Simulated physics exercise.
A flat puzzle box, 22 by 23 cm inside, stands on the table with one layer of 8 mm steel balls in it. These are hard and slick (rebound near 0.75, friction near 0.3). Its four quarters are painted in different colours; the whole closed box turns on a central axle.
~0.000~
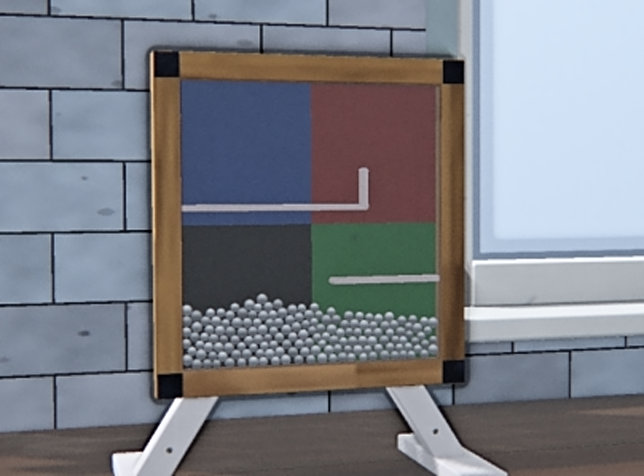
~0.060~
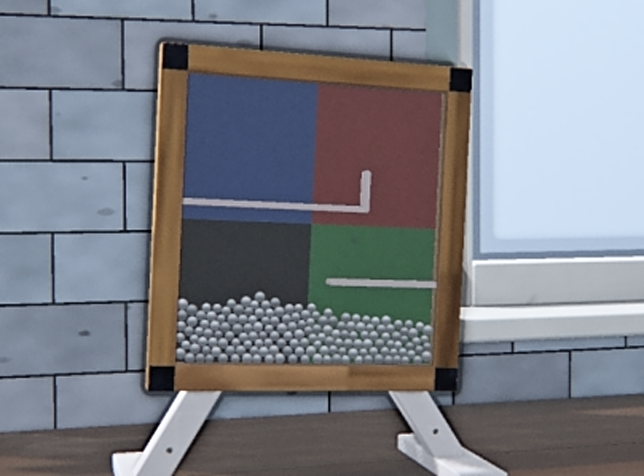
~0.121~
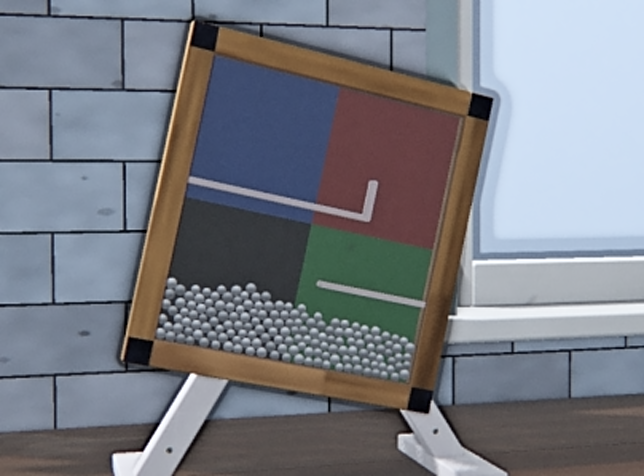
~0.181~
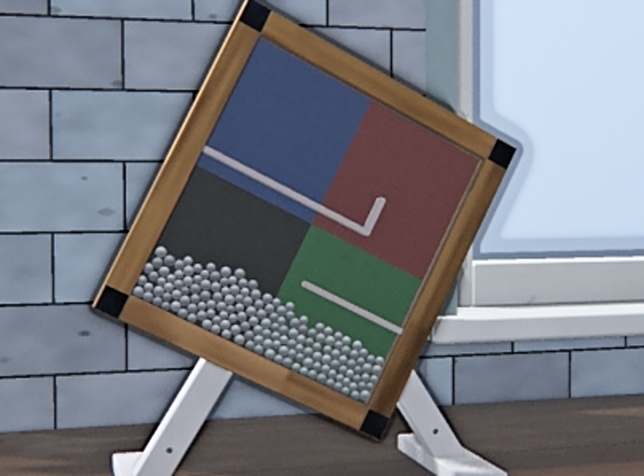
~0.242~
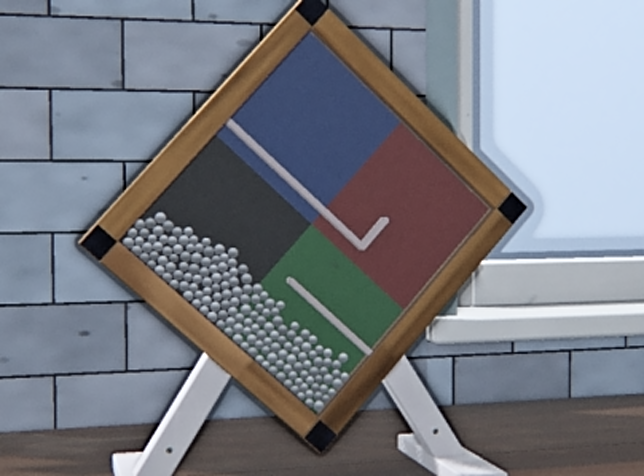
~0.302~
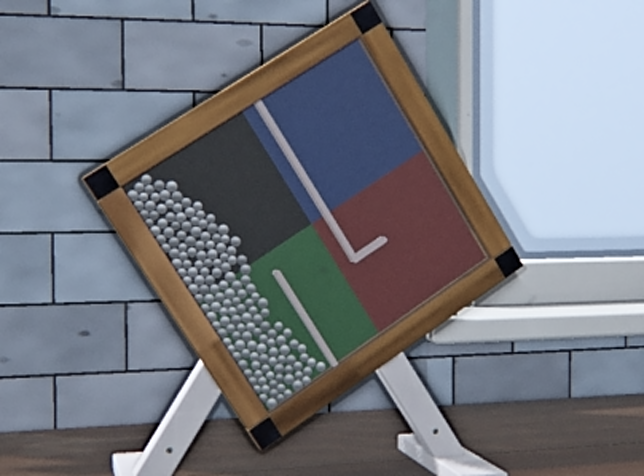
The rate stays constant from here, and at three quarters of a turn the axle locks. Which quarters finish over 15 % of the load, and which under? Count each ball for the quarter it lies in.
Black quarter: Higher than; blue quarter: Higher than; red quarter: Lower than; green quarter: Lower than 15 %.
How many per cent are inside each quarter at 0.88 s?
Black quarter: 20; blue quarter: 10; red quarter: 15; green quarter: 55.
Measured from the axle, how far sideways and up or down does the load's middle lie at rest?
Offset from axle: Approx. 3 cm right, 8 cm below.
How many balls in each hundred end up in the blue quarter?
I'd say close to 25 per cent of the load.
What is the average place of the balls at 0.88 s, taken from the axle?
About 1 cm left, 4 cm above.
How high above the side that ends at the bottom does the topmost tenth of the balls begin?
Roughly 6 cm.
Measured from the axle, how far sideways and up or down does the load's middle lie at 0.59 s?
Offset: About 8 cm left, about 1 cm above.
By 0.59 s it has turned 131°, the balls' middle is 8 cm left of and 1 cm above the axle; by quarter, black 15 %, red 5 %, green 80 %.
By 0.88 s it has turned 205°, the balls' middle is 1 cm left of and 4 cm above the axle; by quarter, black 20 %, blue 10 %, red 15 %, green 55 %.
By 1.21 s it has turned 270°, the balls' middle is 3 cm right of and 8 cm below the axle; by quarter, black 75 %, blue 25 %.
Settled by 1.9 s, black 75 %, blue 25 %, red 0 %, green 0 %.
